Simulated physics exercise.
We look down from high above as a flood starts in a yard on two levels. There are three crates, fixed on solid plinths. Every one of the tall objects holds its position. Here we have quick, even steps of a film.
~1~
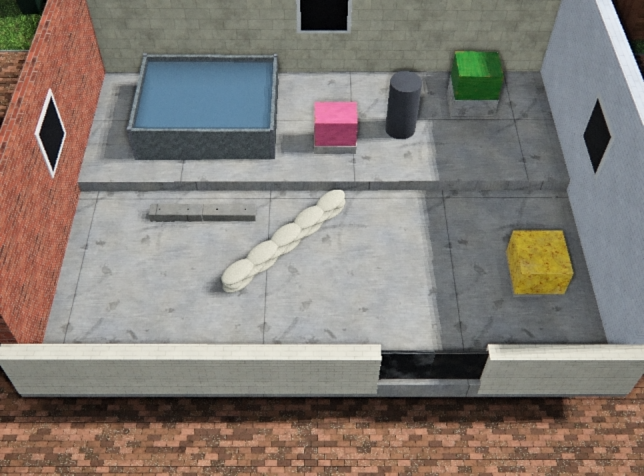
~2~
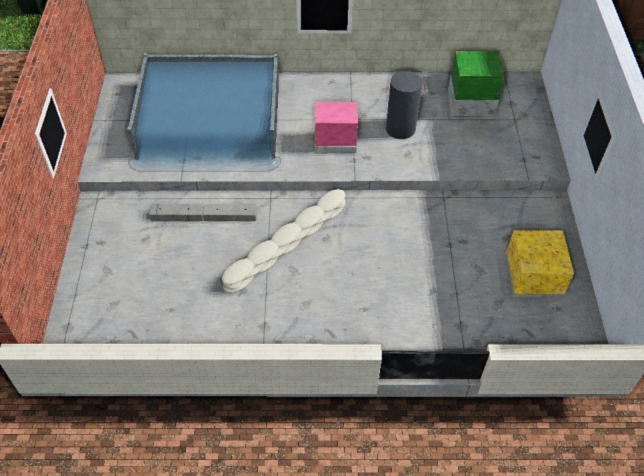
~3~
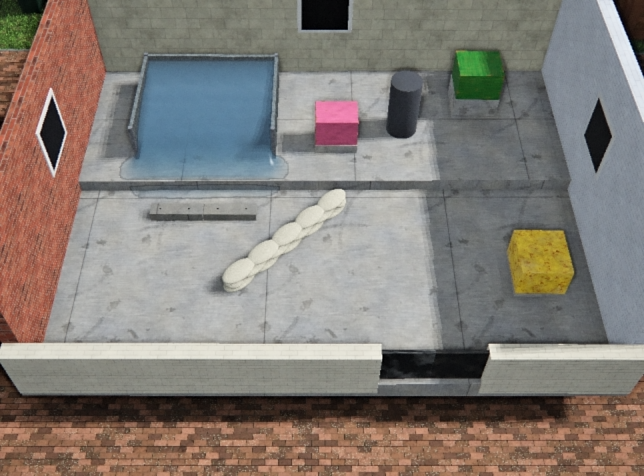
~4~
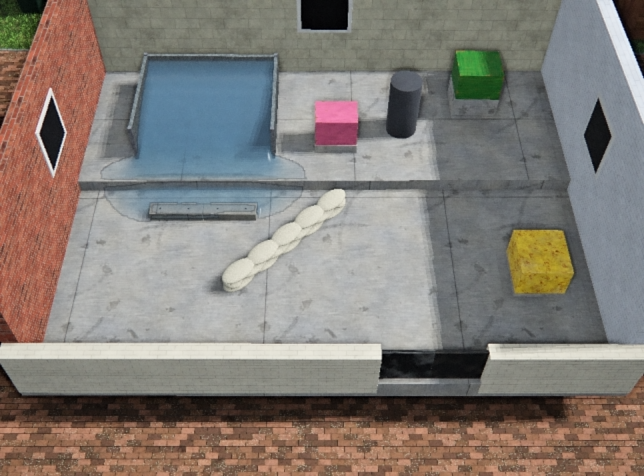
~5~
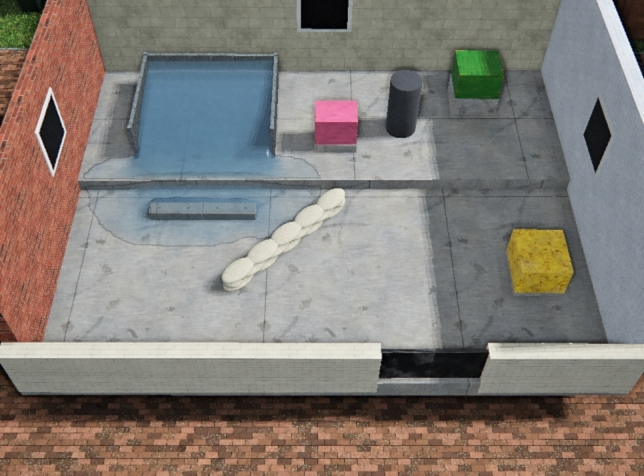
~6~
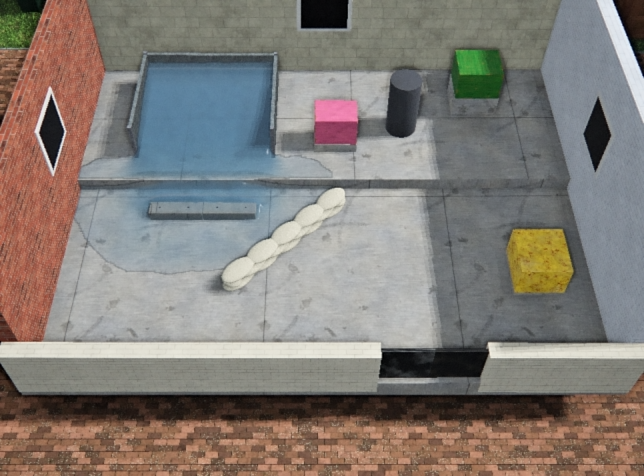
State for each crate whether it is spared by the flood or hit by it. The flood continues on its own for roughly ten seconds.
The pink crate ends up clear of the water, the green crate ends up clear of the water, the yellow crate ends up with water on it.
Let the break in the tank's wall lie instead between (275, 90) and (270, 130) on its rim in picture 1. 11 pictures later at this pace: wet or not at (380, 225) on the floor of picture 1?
I'd say it's soaked there.
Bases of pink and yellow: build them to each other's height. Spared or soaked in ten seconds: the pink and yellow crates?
Pink: Stays clear; yellow: Stays clear.
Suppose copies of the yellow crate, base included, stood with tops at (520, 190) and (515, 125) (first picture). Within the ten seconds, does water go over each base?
Taking them in order, the first is flooded and the second is untouched.
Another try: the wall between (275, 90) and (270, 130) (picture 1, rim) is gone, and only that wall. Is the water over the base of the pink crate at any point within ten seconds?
The pink crate is reached.
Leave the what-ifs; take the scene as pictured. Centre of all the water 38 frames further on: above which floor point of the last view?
Close to pixel (217, 257).
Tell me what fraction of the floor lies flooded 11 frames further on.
Roughly 30 %.
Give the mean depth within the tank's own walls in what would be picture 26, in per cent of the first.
Estimate: Close to 16 %.
A moment on, water covers 25 % of the floor; the pink crate not reached, the green crate not reached, the yellow crate not reached.
Next, water covers 30 % of the floor; the pink crate water round its plinth, the green crate not reached, the yellow crate not reached.
Then, water covers 40 % of the floor; the pink crate water round its plinth, the green crate not reached, the yellow crate water round its plinth.
Later, water covers 60 % of the floor; the pink crate water round its plinth, the green crate not reached, the yellow crate water round its plinth.
In the end, water covers 60 % of the floor; the pink crate stayed above the water, the green crate stayed above the water, the yellow crate was topped.
